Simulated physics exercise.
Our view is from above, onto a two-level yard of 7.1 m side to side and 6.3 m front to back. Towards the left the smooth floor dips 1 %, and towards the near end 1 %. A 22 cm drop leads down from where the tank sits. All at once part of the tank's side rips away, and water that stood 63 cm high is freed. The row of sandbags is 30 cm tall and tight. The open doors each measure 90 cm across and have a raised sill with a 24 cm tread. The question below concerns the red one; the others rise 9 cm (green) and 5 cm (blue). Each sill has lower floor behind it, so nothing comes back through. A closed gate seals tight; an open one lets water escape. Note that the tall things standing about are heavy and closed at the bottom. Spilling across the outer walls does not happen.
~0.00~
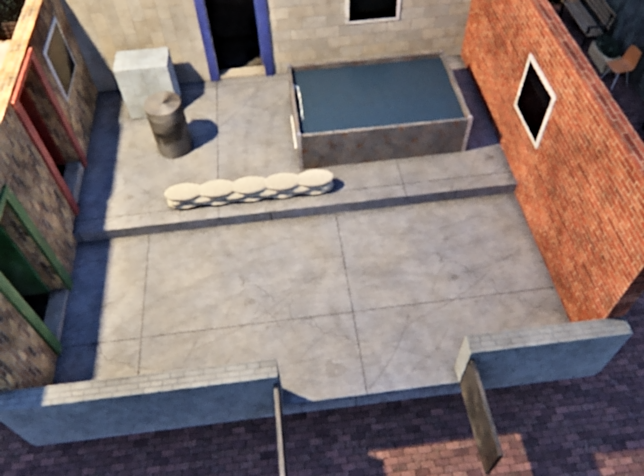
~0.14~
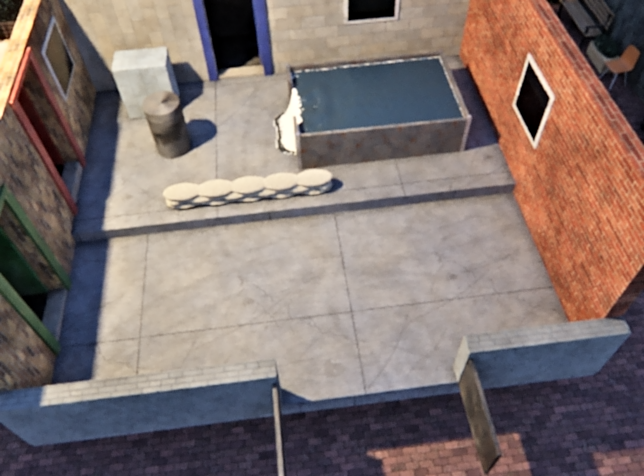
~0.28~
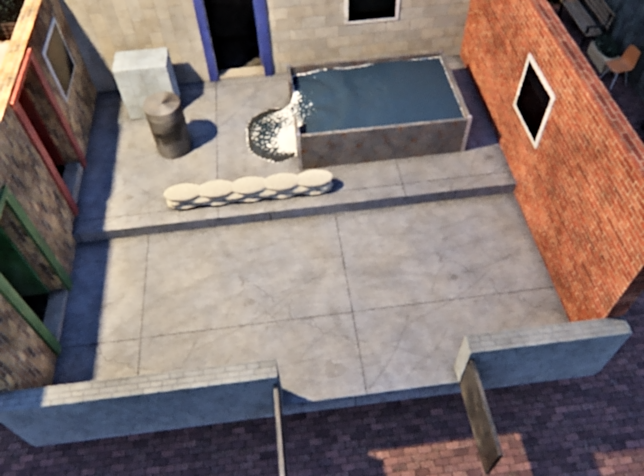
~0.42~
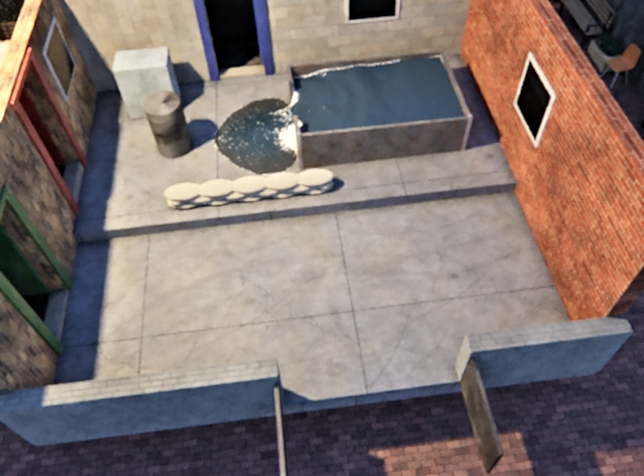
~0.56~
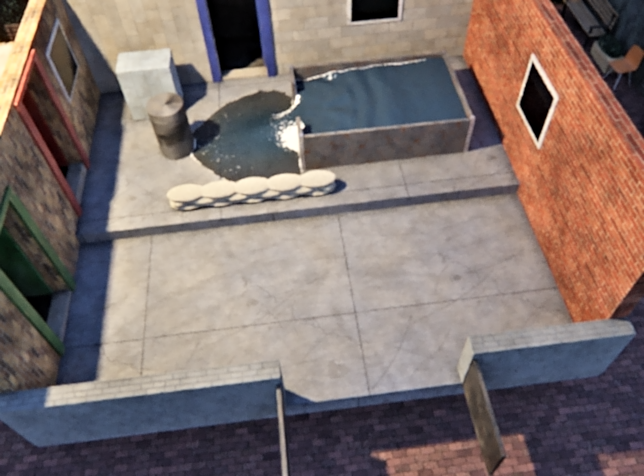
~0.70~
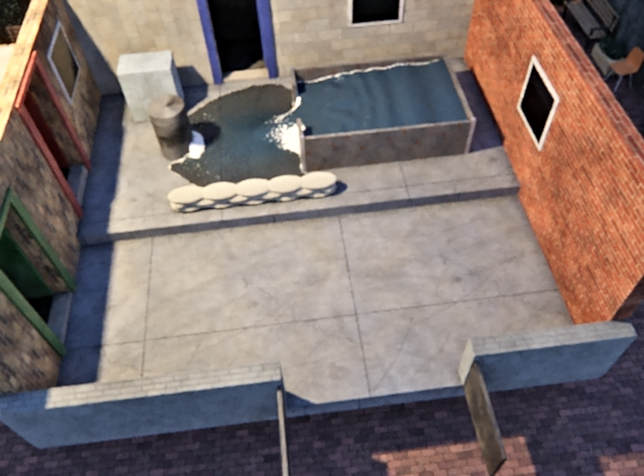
Water bursts from the tank's left side and spreads left across the upper level around a barrel.
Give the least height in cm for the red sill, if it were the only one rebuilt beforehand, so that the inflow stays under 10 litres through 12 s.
It needs to be at least 22 cm or so.
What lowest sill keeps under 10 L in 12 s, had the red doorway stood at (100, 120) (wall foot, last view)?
Around 20 cm would do it.
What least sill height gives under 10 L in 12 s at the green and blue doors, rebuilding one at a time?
About 9.5 cm at green and about 7.5 cm at blue.
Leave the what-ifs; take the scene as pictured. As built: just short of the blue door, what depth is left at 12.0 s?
Lab note: Depth approx. 3.5 cm.
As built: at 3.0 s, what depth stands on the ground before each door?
Lab note, cm: Red 24; green 9; blue 9.
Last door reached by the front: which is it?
It would be the green one.
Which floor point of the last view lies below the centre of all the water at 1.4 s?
(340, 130).
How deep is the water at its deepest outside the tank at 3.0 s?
I'd put it near 28 cm.
After 1.4 s water covers 20 % of the floor, deepest (40 cm) near (297, 138); 5 cm at the red door, 0 litres in over its 18 cm sill.
After 3.0 s water covers 35 % of the floor, deepest (28 cm) near (81, 216); 24 cm at the red door, 16 litres in over its 18 cm sill.
After 12.0 s water covers 90 % of the floor, deepest (16 cm) near (52, 419); 10 cm at the red door, 29 litres in over its 18 cm sill.
At the red door as built, the water arrived by 1.3 s and peaked near 25 cm at 2.8 s.
With a sill of 18.5 cm, 27 litres would have come in within the 12 s; with 25 cm, 4 litres. So under 10 litres takes about 22 cm.
